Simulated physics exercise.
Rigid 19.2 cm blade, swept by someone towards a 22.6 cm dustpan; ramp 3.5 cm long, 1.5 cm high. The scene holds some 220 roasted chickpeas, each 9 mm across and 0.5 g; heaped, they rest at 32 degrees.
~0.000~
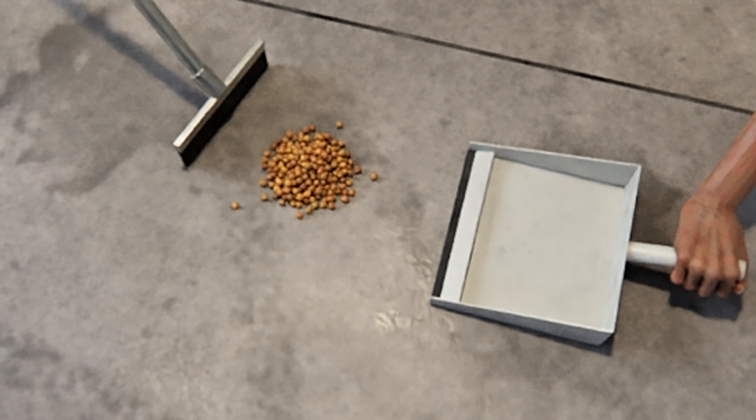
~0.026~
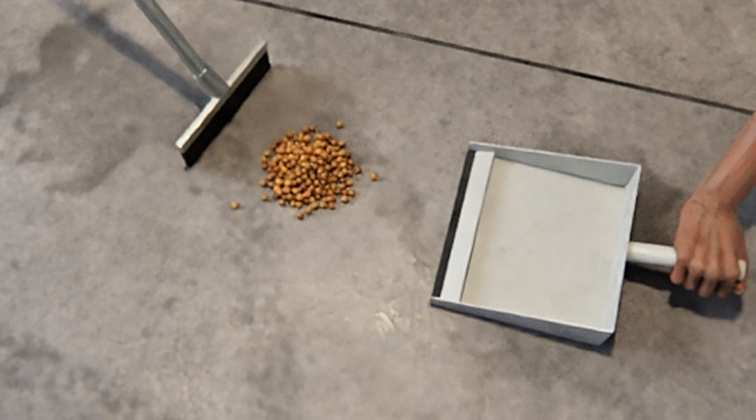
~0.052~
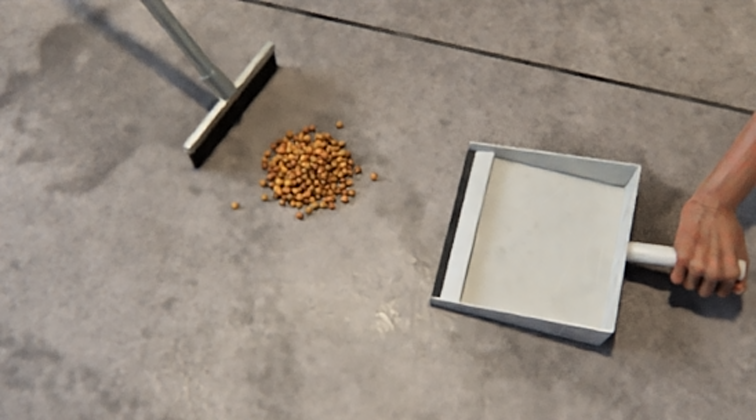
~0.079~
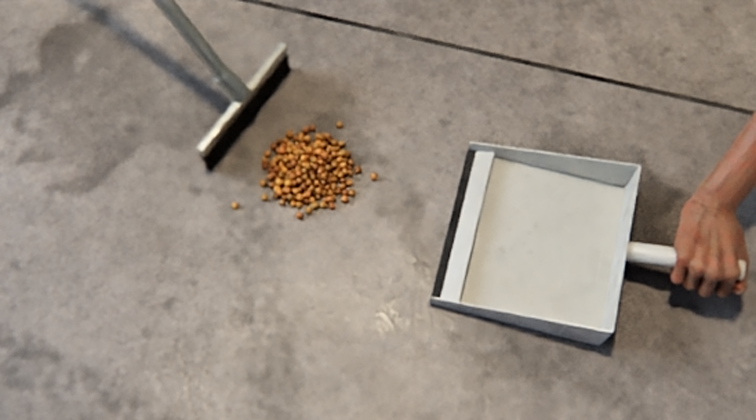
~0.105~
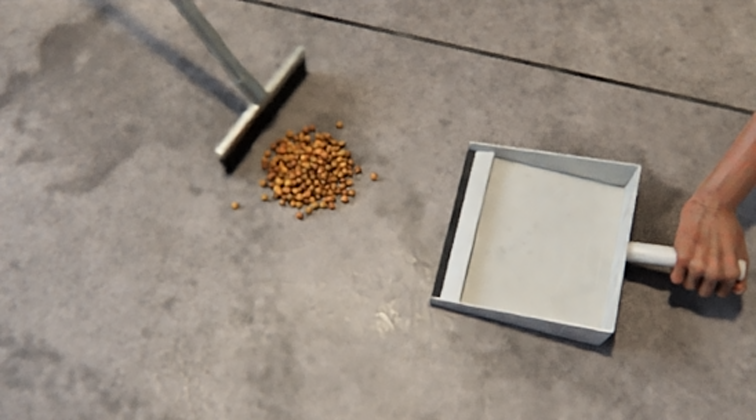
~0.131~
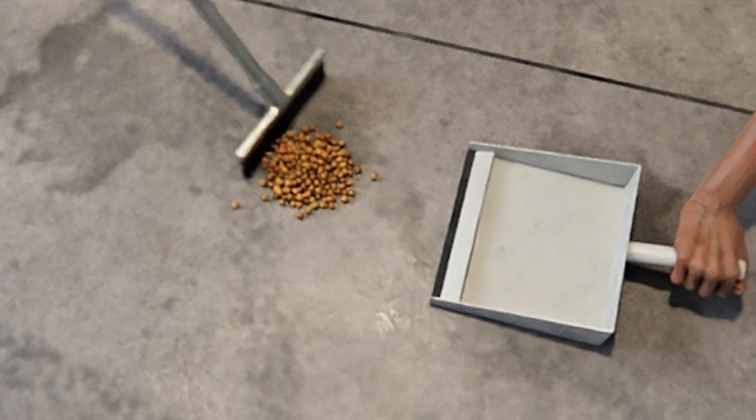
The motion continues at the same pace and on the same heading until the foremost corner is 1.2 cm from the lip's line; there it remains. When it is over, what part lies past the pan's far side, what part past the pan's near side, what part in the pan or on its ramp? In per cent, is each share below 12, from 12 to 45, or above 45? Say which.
One by one: Past the pan's far side: A small minority; past the pan's near side: A small minority; in the pan or on its ramp: A sizeable minority.
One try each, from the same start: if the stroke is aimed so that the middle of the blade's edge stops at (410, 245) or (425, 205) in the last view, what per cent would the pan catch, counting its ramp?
About 35 % and 45 %.
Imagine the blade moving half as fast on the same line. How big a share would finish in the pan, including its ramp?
It would be around 0 percent.
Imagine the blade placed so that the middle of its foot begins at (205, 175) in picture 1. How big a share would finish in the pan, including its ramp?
Something close to 45 percent.
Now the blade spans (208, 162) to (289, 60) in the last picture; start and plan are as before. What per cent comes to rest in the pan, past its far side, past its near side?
Split: Pan = 20, far = 0, near = 5.
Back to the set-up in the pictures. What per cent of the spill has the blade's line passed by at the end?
Roughly 25 per cent of it.
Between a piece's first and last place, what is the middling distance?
I'd say close to 18 cm.
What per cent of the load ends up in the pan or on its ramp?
Something like 20 percent.
Then, at 0.25 s, middle of the blade 13 cm from the lip; 0 % over the lip, far side 0 %, near side 0 %.
After 0.32 s, middle of the blade 7 cm from the lip; 0 % over the lip, far side 5 %, near side 0 %.
After 0.54 s, middle of the blade 4 cm from the lip; 25 % over the lip, far side 5 %, near side 5 %.
By 1.1 s all is still; far side 5 %, near side 5 %, pan 20 %, in front of the lip or behind the blade 70 %.
